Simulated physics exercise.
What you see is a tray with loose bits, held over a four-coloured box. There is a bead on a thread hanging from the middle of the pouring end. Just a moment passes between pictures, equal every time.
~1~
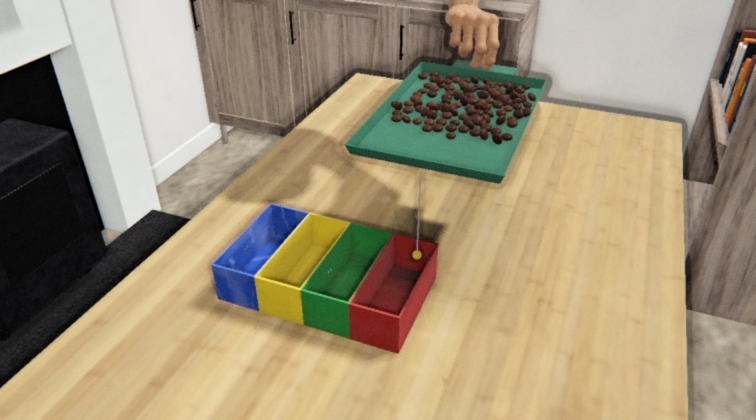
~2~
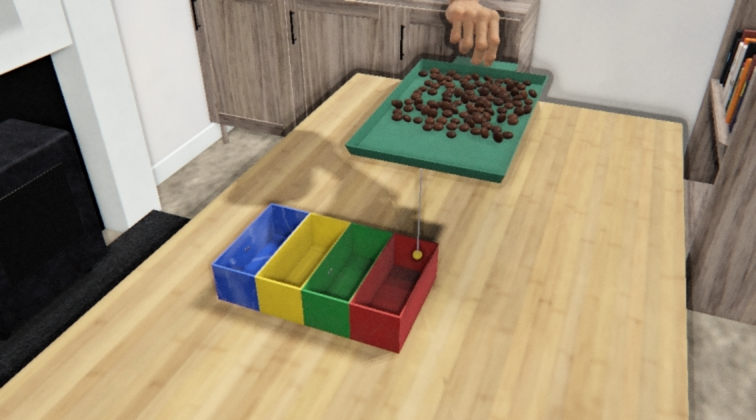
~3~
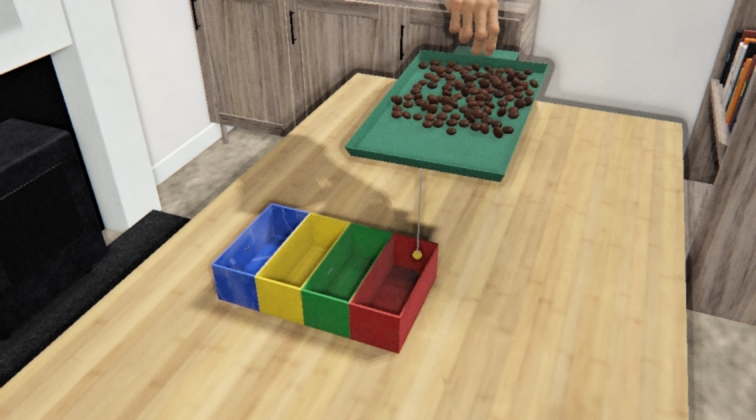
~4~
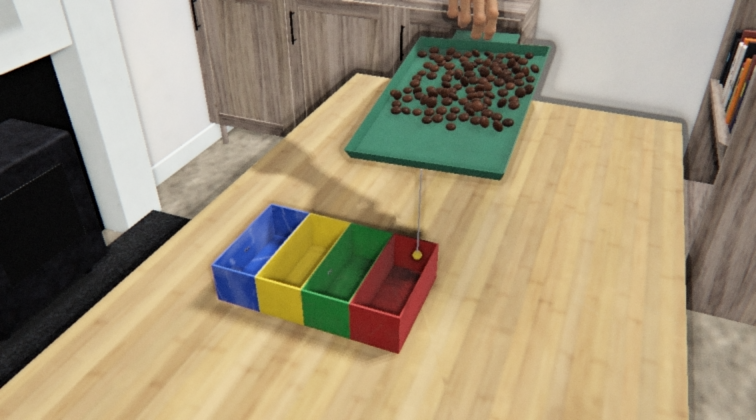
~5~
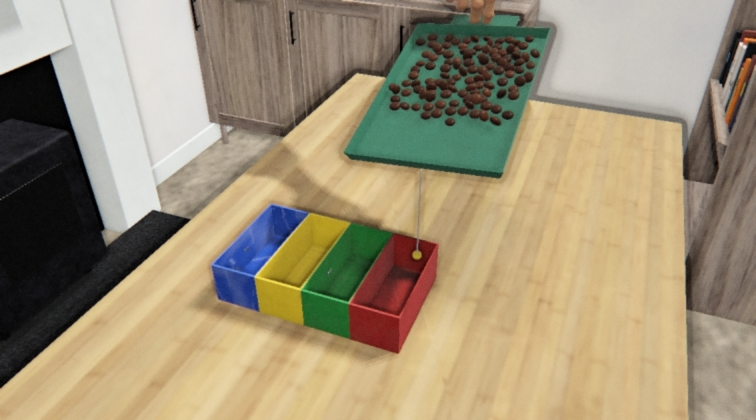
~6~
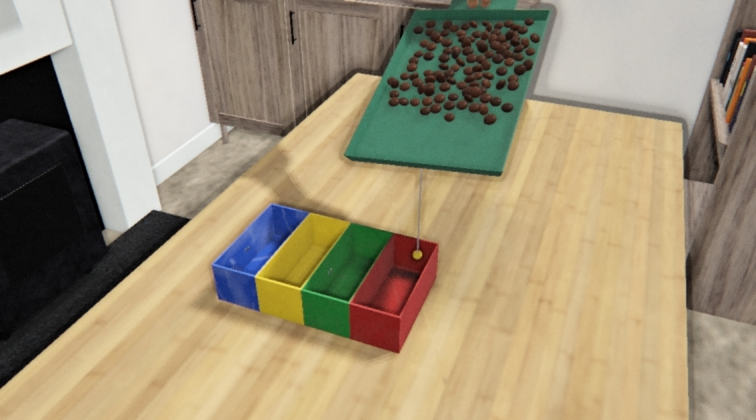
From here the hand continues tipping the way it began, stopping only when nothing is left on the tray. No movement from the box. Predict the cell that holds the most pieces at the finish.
I predict the green cell.
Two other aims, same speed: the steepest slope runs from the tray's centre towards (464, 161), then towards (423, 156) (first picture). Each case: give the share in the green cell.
0 and 20 per cent, in that order.
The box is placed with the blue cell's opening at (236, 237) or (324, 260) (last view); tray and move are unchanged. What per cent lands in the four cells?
Roughly 80% on the first try and 90% on the second.
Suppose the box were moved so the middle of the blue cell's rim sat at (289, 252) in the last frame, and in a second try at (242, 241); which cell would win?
In order: That yellow cell, the green cell.
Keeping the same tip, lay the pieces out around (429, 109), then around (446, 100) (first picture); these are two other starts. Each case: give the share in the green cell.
Close to 60 in a hundred, then close to 60 in a hundred.
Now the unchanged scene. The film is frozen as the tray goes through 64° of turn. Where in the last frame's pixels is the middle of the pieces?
Roughly at (389, 136).
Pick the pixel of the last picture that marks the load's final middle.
The centre ends up roughly at (340, 311).
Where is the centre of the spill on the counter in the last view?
Estimated middle: Around (300, 383).
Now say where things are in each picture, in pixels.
In the first frame, corners of the pouring end near (350, 143) and (501, 172), level; middle of the load near (473, 101), flat chocolate drops; bead on its thread near (417, 255); blue cell near (235, 284); yellow cell near (279, 297); green cell near (325, 311); red cell near (374, 325).
In the second frame, corners of the pouring end near (350, 144) and (501, 172), level; middle of the load near (474, 99).
In the third frame, corners of the pouring end near (350, 145) and (501, 171), tipped barely, lowest at the left corner; middle of the load near (474, 91).
In the fourth frame, corners of the pouring end near (349, 148) and (500, 170), tipped a little, lowest at the left corner; middle of the load near (474, 81).
In the fifth frame, corners of the pouring end near (349, 150) and (500, 169), tipped clearly, lowest at the left corner; middle of the load near (473, 70).
In the sixth frame, corners of the pouring end near (349, 152) and (499, 168), tipped clearly, lowest at the left corner; middle of the load near (472, 59); blue cell near (236, 284); yellow cell near (280, 297); green cell near (326, 311); red cell near (375, 325).
Shortly afterwards, tray tipped steeply; all but a few on the tray; a little falling or outside the box.
Next, tray tipped past a quarter turn; only a few on the tray; near half in the green cell; a little in the red cell; a little in the yellow cell; near a quarter falling or outside the box.
Some moments later, tray tipped past a quarter turn; near half in the green cell; near a quarter in the red cell; a little in the yellow cell; near a quarter falling or outside the box.
In the end, tray tipped past a quarter turn; near half in the green cell; near a quarter in the red cell; a little in the yellow cell; none at all in the blue cell; near a quarter outside the box.
